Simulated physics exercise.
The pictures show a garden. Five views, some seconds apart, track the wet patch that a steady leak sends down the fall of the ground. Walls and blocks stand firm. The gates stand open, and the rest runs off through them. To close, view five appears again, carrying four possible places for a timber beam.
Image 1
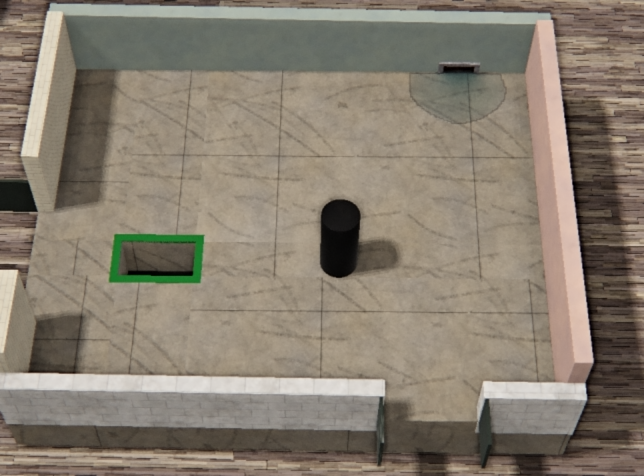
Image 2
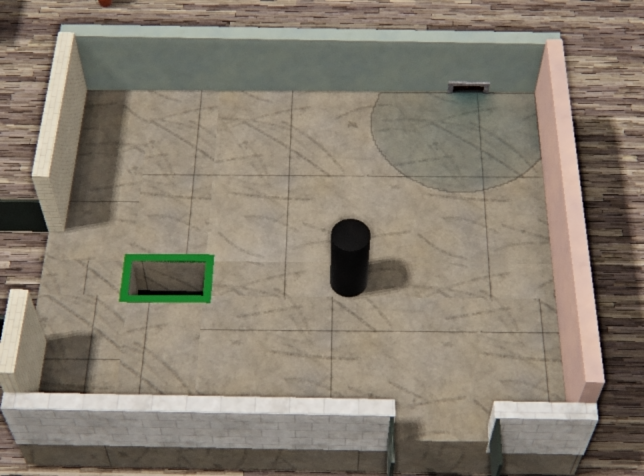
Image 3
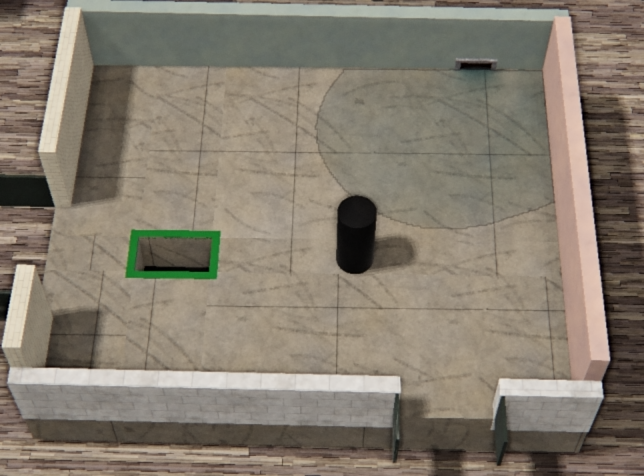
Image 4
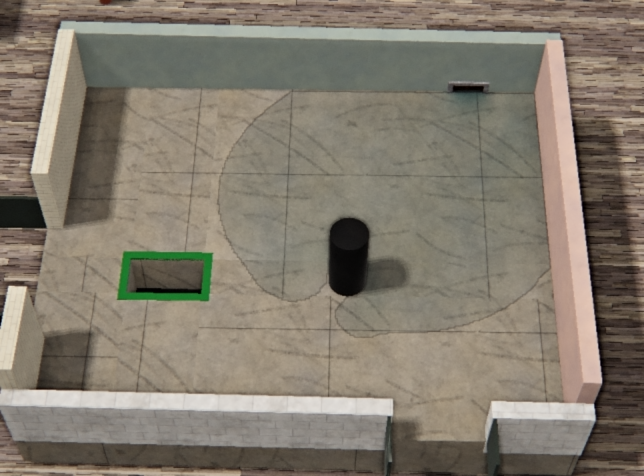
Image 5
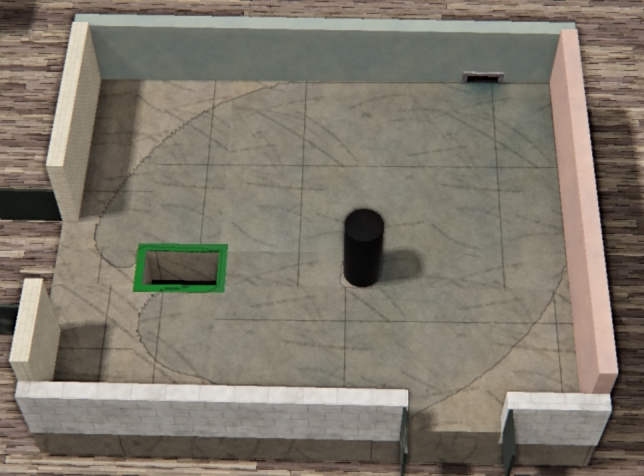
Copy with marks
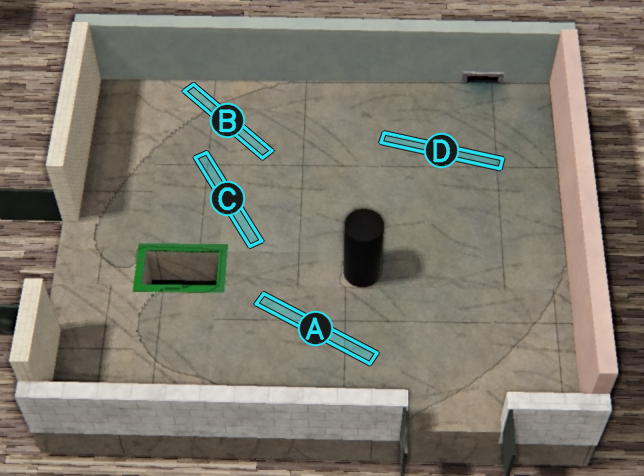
A walled garden courtyard paved in stone is seen from high above, with a grey-blue wall at the back, a pink wall on the right and whitish ones in front and at left. A black cylinder stands near the middle, right of a green-rimmed drain pit. From a small outfall at the back right, a thin sheet of water spreads around the cylinder and reaches the pit, while the camera shifts slightly.
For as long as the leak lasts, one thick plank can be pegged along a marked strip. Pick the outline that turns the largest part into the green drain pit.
A beats the others.
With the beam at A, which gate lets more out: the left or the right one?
More leaves on the left.
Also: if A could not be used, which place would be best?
Place B.
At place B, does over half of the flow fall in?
No.
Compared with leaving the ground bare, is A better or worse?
It is better.
In cyan, A from (259, 298) to (373, 358); B from (188, 87) to (267, 154); C from (201, 155) to (255, 243); D from (382, 137) to (501, 163).
For place A, about 41 % of the stream goes into the green drain pit, about 58 % out by the gates.
For place B, about 33 % of the stream goes into the green drain pit, about 67 % out by the gates.
For place C, about 24 % of the stream goes into the green drain pit, about 76 % out by the gates.
For place D, about 23 % of the stream goes into the green drain pit, about 77 % out by the gates.
